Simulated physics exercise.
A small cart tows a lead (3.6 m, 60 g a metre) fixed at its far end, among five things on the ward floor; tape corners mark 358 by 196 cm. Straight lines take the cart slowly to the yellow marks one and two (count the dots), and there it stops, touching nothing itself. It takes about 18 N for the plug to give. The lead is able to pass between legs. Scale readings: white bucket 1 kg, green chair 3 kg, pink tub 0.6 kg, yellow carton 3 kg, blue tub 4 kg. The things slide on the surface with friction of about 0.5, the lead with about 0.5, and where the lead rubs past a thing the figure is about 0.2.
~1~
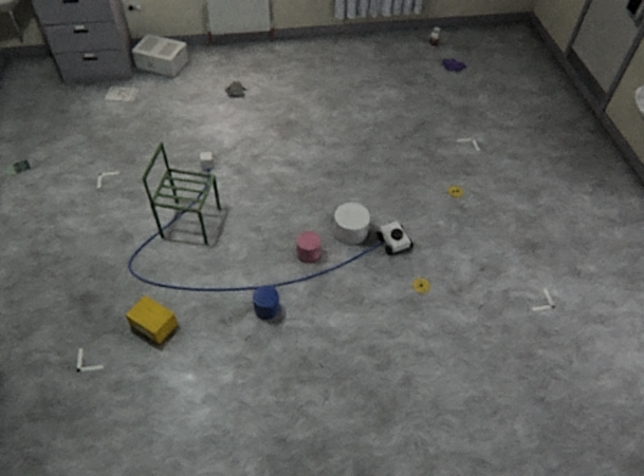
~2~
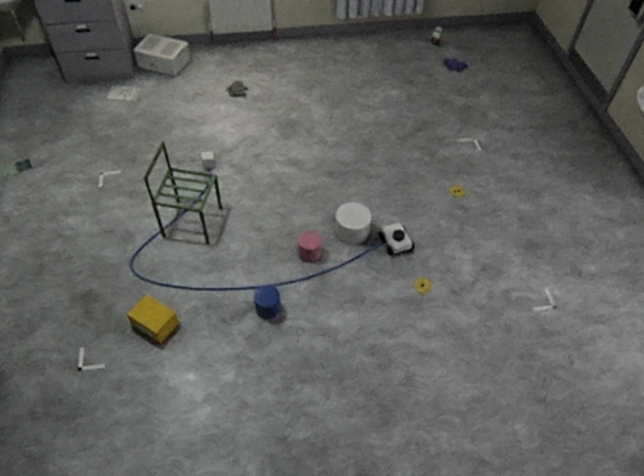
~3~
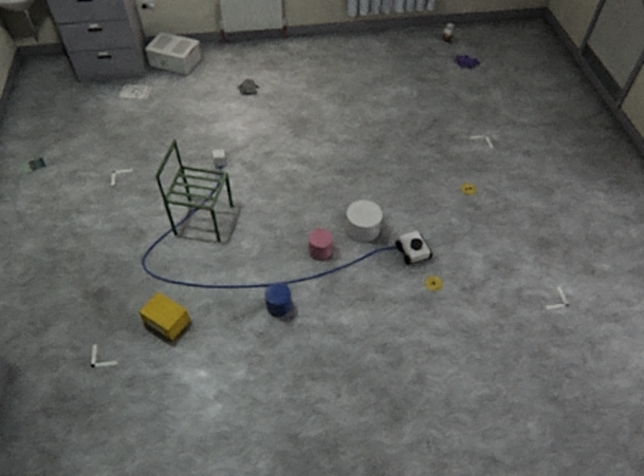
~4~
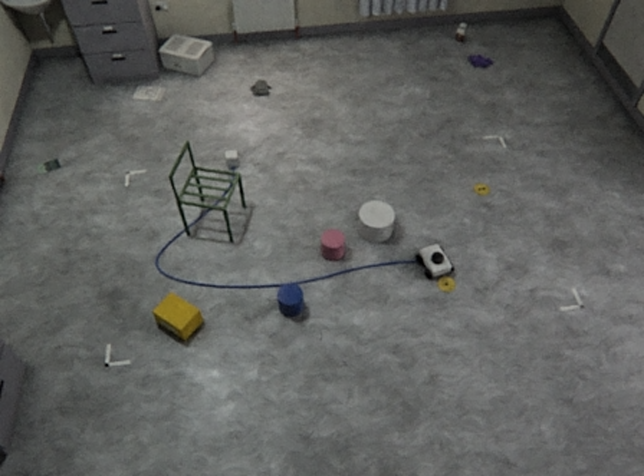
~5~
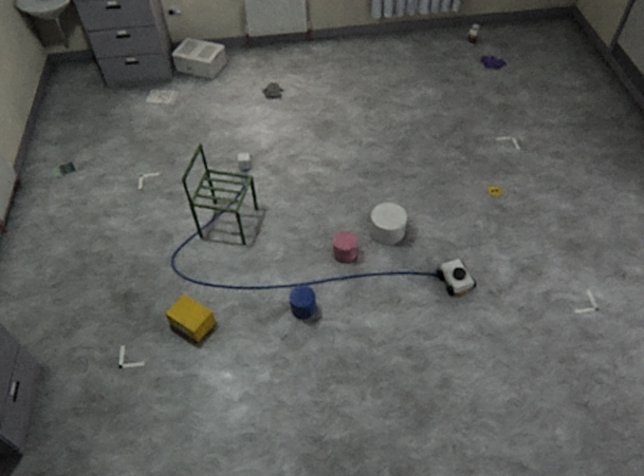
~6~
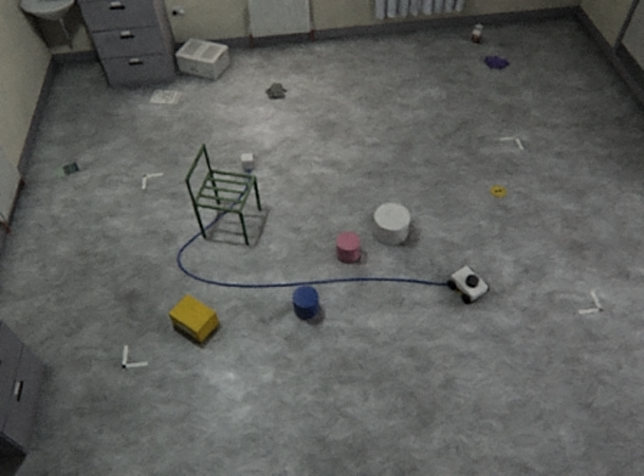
On a grey floor, a small white cart pulls a blue lead slowly rightward past tubs.
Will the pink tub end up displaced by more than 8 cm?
Yes: Ends up elsewhere.
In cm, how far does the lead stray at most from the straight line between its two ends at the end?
Max deviation from straight line at end: Approx. 90 cm.
Next, cart at (474, 256), lead slack at the fixed end; nothing else has moved.
Then, cart at (483, 230), lead slack at the fixed end; nothing else has moved.
After that, cart at (492, 206), lead slack at the fixed end; nothing else has moved.
Later, cart at (496, 192), 8 N at the fixed end; pink tub 15 cm off its start.
At the end, cart at (496, 192), 8 N at the fixed end; pink tub 15 cm off its start at (348, 226).
